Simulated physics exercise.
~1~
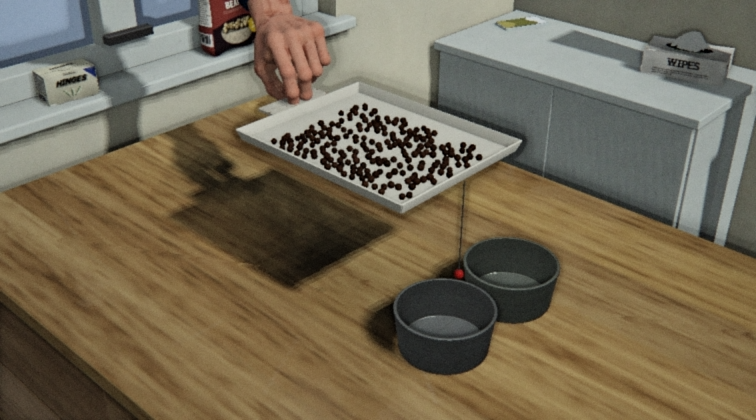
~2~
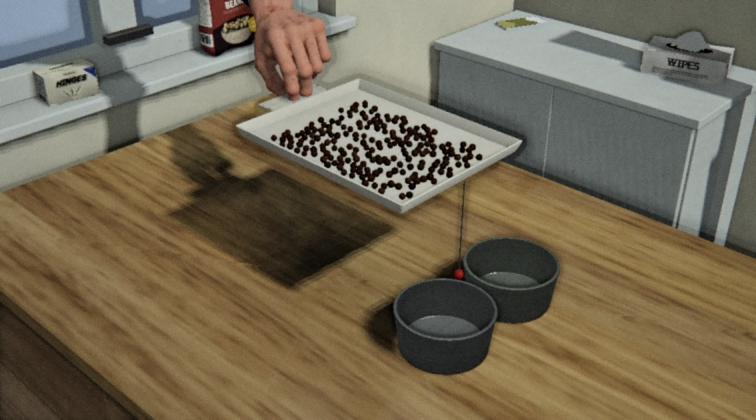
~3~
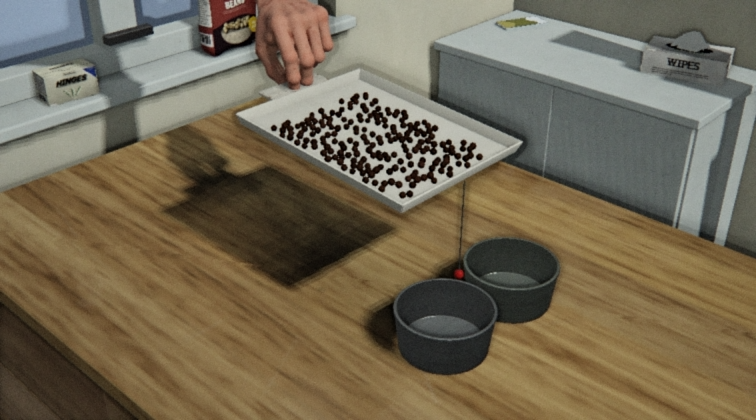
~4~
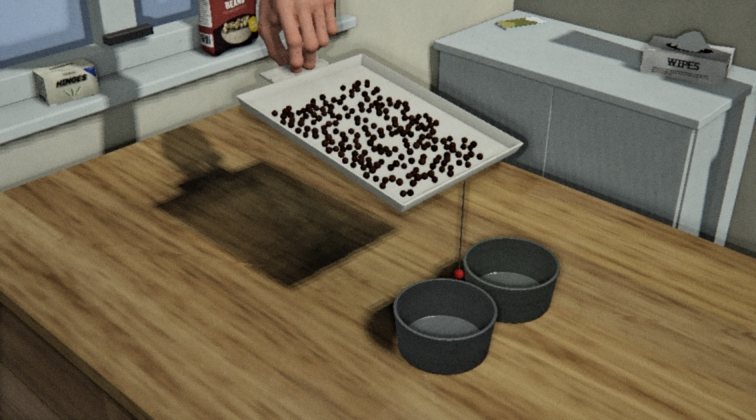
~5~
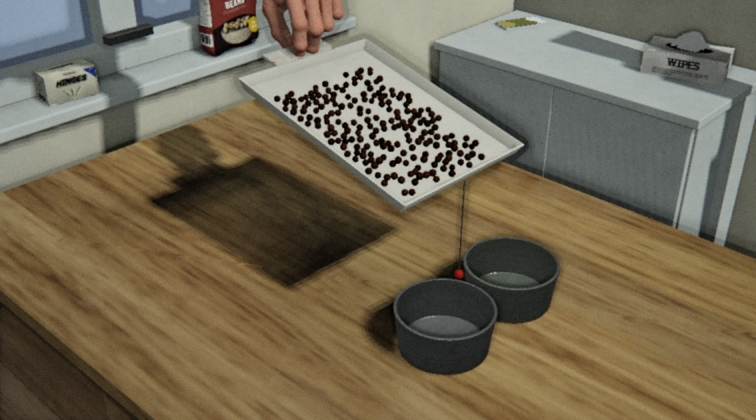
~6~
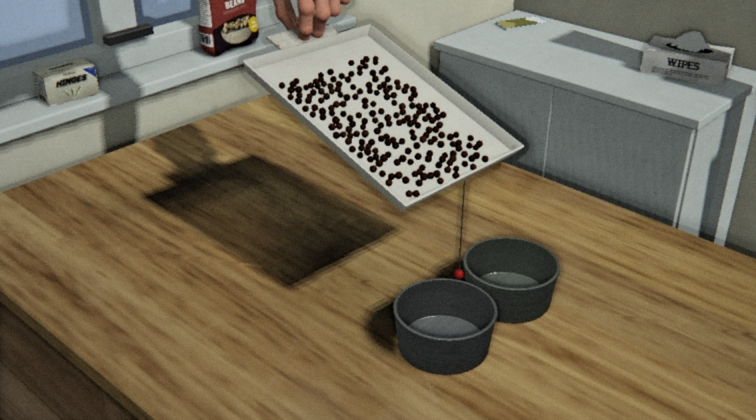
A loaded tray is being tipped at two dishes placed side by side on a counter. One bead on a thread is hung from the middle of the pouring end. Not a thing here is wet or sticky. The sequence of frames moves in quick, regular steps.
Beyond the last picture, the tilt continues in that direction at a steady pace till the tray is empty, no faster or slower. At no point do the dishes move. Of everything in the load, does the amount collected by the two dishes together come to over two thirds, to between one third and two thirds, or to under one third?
It comes to over two thirds.
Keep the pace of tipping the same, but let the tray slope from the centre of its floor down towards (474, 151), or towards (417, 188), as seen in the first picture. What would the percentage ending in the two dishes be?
Respectively 100 and 50 in a hundred.
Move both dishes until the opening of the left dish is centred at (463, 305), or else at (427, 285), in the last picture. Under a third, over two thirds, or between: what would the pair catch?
At the first place above two thirds, at the second below one third.
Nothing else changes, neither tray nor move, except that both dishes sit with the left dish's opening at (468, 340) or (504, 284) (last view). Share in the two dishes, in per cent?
Roughly 80% first, roughly 60% second.
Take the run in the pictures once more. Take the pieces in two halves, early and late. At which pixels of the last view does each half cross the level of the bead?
Roughly (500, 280) first, then roughly (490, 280).
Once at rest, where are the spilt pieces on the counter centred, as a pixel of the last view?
Centre: Roughly (538, 356).
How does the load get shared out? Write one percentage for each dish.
In the left dish 40 per cent comes to rest, in the right dish 40 per cent.
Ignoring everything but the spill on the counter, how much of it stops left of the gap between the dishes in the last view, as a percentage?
20 per cent, roughly.
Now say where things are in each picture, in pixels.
In the first picture, corners of the pouring end at (402, 202) and (516, 140), level; middle of the load at (380, 149), allspice berries; left dish at (484, 345); right dish at (549, 295); bead on its thread at (459, 274).
In the second picture, corners of the pouring end at (402, 202) and (516, 141), level; middle of the load at (380, 148).
In the third picture, corners of the pouring end at (402, 201) and (517, 141), tipped barely, level across its low end; middle of the load at (381, 143).
In the fourth picture, corners of the pouring end at (403, 201) and (517, 142), tipped a little, level across its low end; middle of the load at (382, 135).
In the fifth picture, corners of the pouring end at (405, 201) and (518, 143), tipped clearly, level across its low end; middle of the load at (384, 129).
In the sixth picture, corners of the pouring end at (406, 201) and (518, 145), tipped clearly, level across its low end; middle of the load at (389, 124), a small part on the move; left dish at (484, 345); right dish at (549, 295).
Soon after the last picture, tray tipped steeply; most on the tray; a stray few in the left dish; a stray few in the right dish; about a quarter in the air.
A little later, tray tipped past a quarter turn; about a third in the left dish; about a third in the right dish; about a quarter outside both; a small part in the air.
Later still, tray tipped past a quarter turn; about a third in the left dish; about a third in the right dish; about a quarter outside both.
At rest, tray tipped past a quarter turn; about a third in the left dish; about a third in the right dish; about a quarter outside both.
